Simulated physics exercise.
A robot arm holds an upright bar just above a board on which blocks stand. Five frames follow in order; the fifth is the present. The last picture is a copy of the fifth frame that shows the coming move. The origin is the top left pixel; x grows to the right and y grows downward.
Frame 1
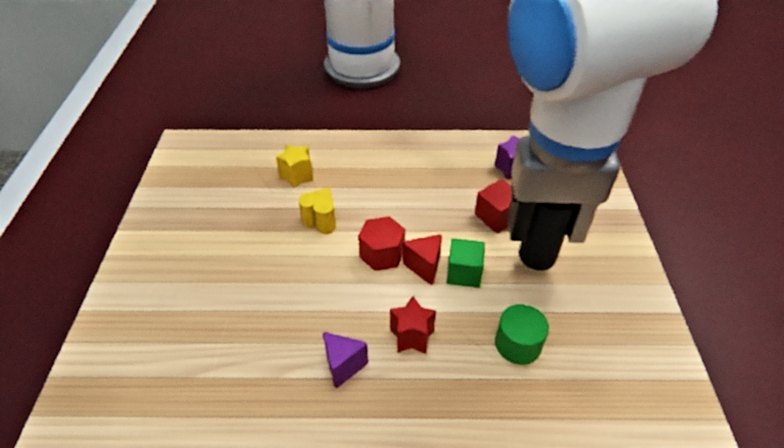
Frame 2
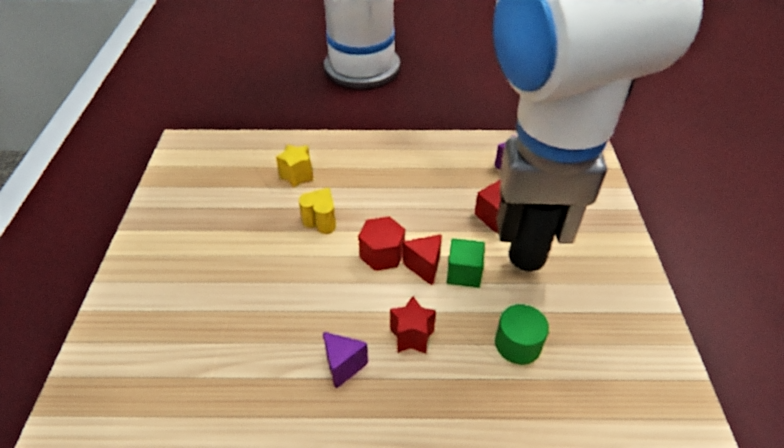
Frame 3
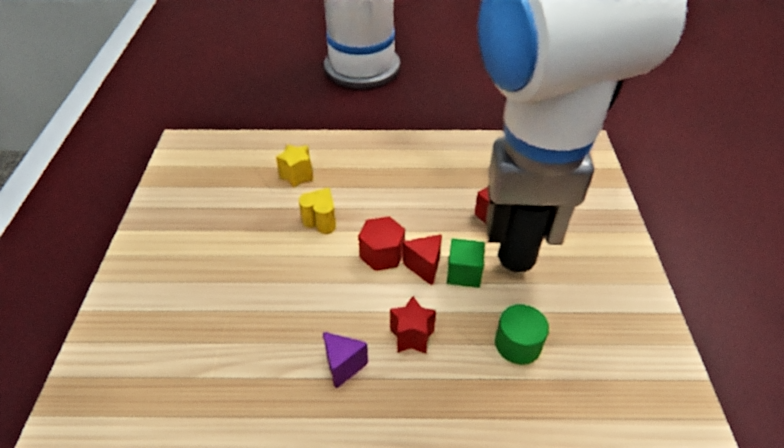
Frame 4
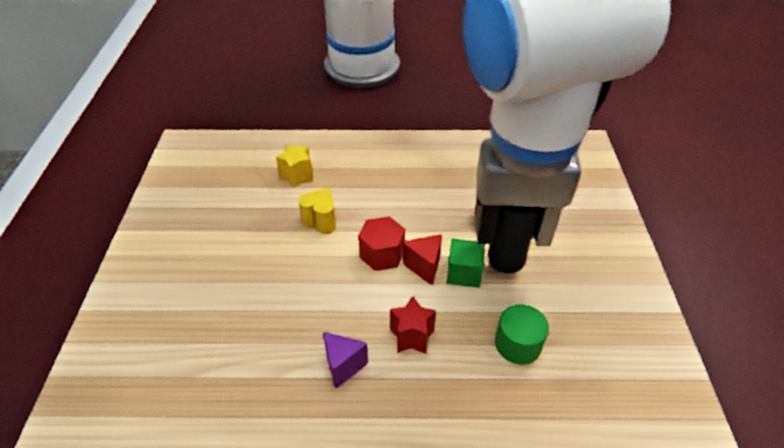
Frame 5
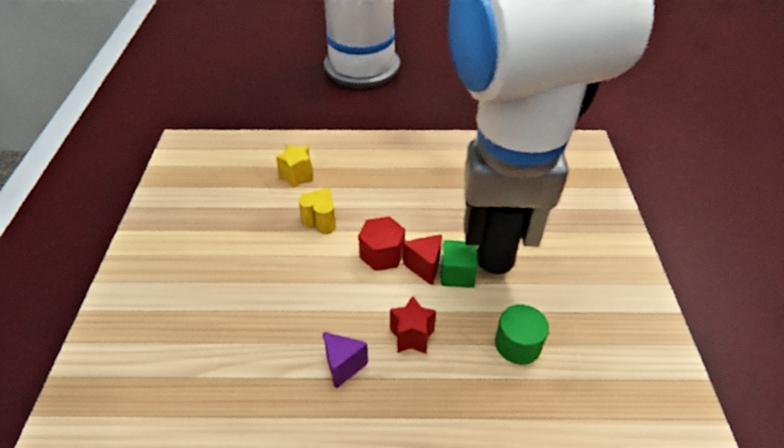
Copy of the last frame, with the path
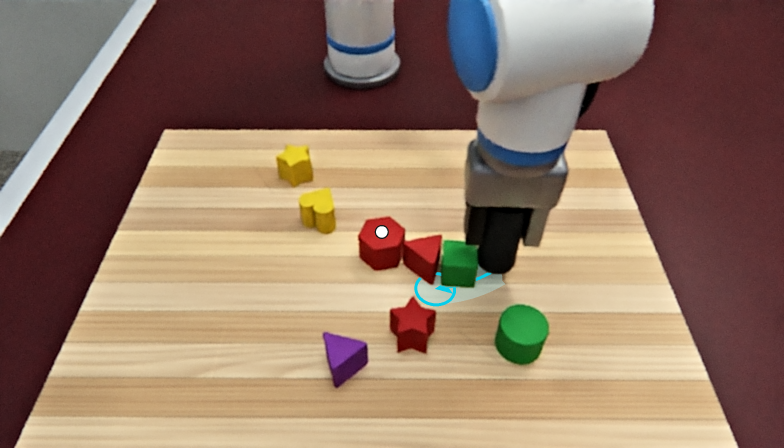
On a wooden board scattered with colourful blocks, a robot arm slid its dark upright bar slowly left until it met the green cube and nudged it slightly toward the red triangular block.
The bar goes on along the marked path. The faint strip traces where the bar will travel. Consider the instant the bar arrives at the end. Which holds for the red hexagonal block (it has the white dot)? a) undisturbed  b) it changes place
I'll go with b - it changes place.
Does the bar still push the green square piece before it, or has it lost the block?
I think the bar keeps pushing the green square piece along right to the end.
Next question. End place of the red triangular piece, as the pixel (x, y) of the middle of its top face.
The red triangular piece ends near (369, 257).
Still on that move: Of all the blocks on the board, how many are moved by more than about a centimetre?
The number is three or more.
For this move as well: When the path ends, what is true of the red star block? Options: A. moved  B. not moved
Correct choice: B.
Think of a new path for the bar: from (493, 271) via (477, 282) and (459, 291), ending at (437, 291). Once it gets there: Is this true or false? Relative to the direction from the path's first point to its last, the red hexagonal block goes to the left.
That claim is false.
The line goes from (493, 271) over (466, 283) to (435, 289); the dot is on the red hexagonal block.
On the path given first. Halfway along, bar (467, 273); red hexagonal block (369, 230), turned 30° clockwise; red triangular piece (400, 252); green square piece (429, 262).
At the end, bar (436, 278); red hexagonal block (366, 229), turned 45° clockwise; red star block unmoved; red triangular piece (369, 257); green square piece (398, 267).
